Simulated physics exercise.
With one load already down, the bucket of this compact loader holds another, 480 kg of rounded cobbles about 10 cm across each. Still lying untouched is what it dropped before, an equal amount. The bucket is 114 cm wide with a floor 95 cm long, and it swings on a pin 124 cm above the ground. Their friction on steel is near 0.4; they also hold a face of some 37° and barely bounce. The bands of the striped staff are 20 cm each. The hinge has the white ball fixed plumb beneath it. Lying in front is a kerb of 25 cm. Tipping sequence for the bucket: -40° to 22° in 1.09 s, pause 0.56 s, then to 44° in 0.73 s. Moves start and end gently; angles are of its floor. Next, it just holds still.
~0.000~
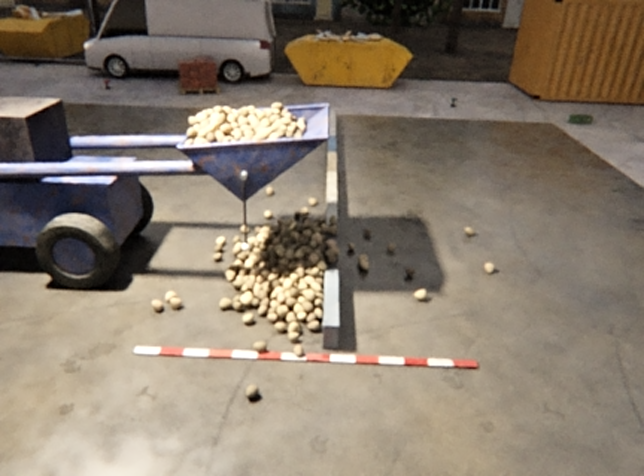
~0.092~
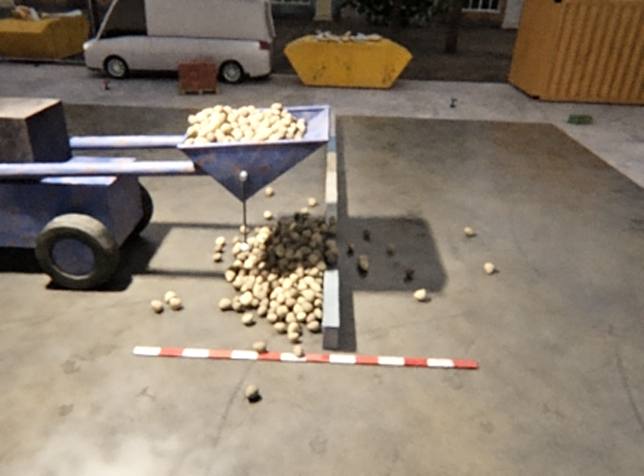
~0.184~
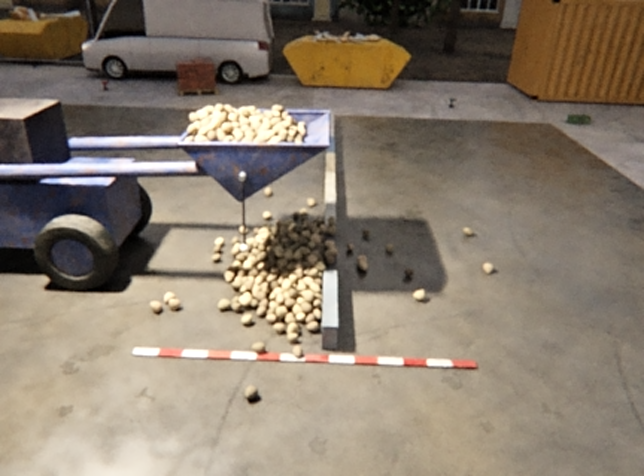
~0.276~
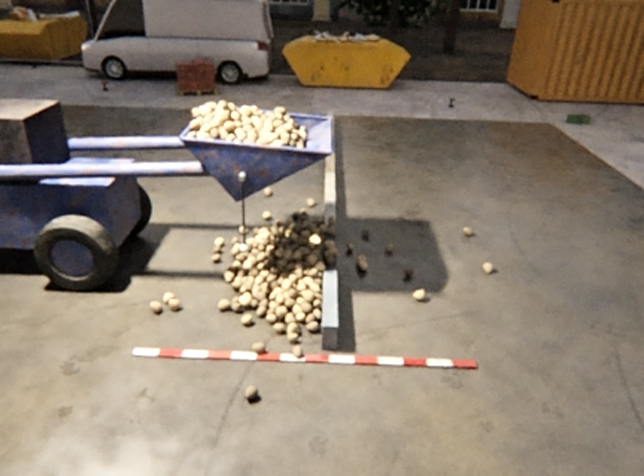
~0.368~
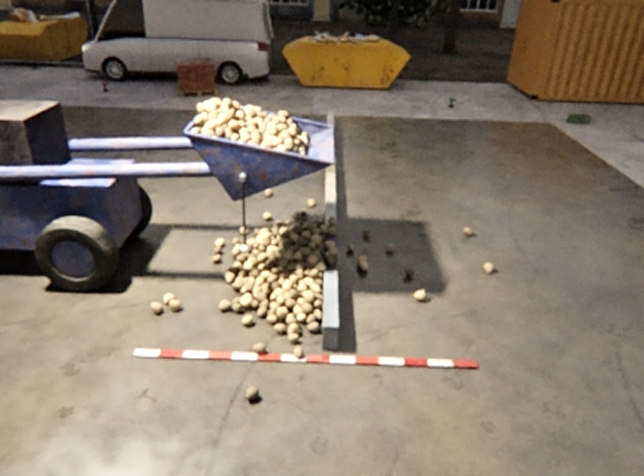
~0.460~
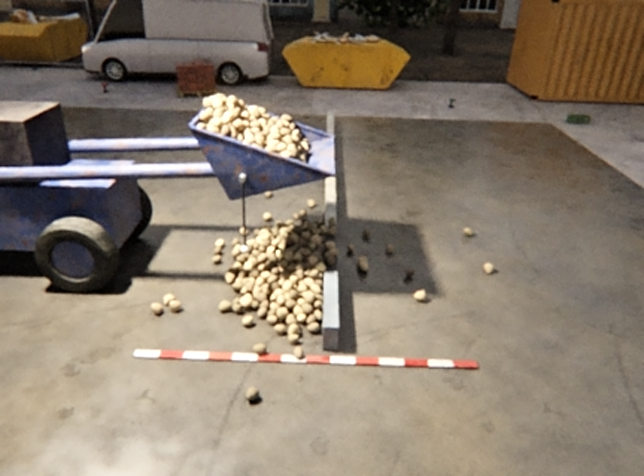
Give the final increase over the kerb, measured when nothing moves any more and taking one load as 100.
Close to 79 parts in a hundred.
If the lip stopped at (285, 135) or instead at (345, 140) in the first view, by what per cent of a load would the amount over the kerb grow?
Around 30 percent, then around 90 percent.
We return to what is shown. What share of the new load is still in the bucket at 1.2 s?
Some 95 percent, roughly.
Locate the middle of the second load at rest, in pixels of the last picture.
Roughly at pixel (362, 259).
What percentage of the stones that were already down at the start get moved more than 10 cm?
Roughly 5 per cent of them.
After 0.8 s the floor is at 12°; in per cent of one load, 100 in the bucket, 98 on this side of the kerb, 2 over the kerb; the foremost stones are at (409, 258).
After 1.2 s the floor is at 22°; in per cent of one load, 93 in the bucket, 103 on this side of the kerb, 4 over the kerb; the foremost stones are at (409, 258).
After 2.8 s the floor is at 44°; in per cent of one load, 0 in the bucket, 119 on this side of the kerb, 81 over the kerb; the foremost stones are at (509, 275).
After 5.6 s the floor is at 44°; in per cent of one load, 0 in the bucket, 119 on this side of the kerb, 81 over the kerb; the foremost stones are at (510, 274). Net gain over the kerb, 79.
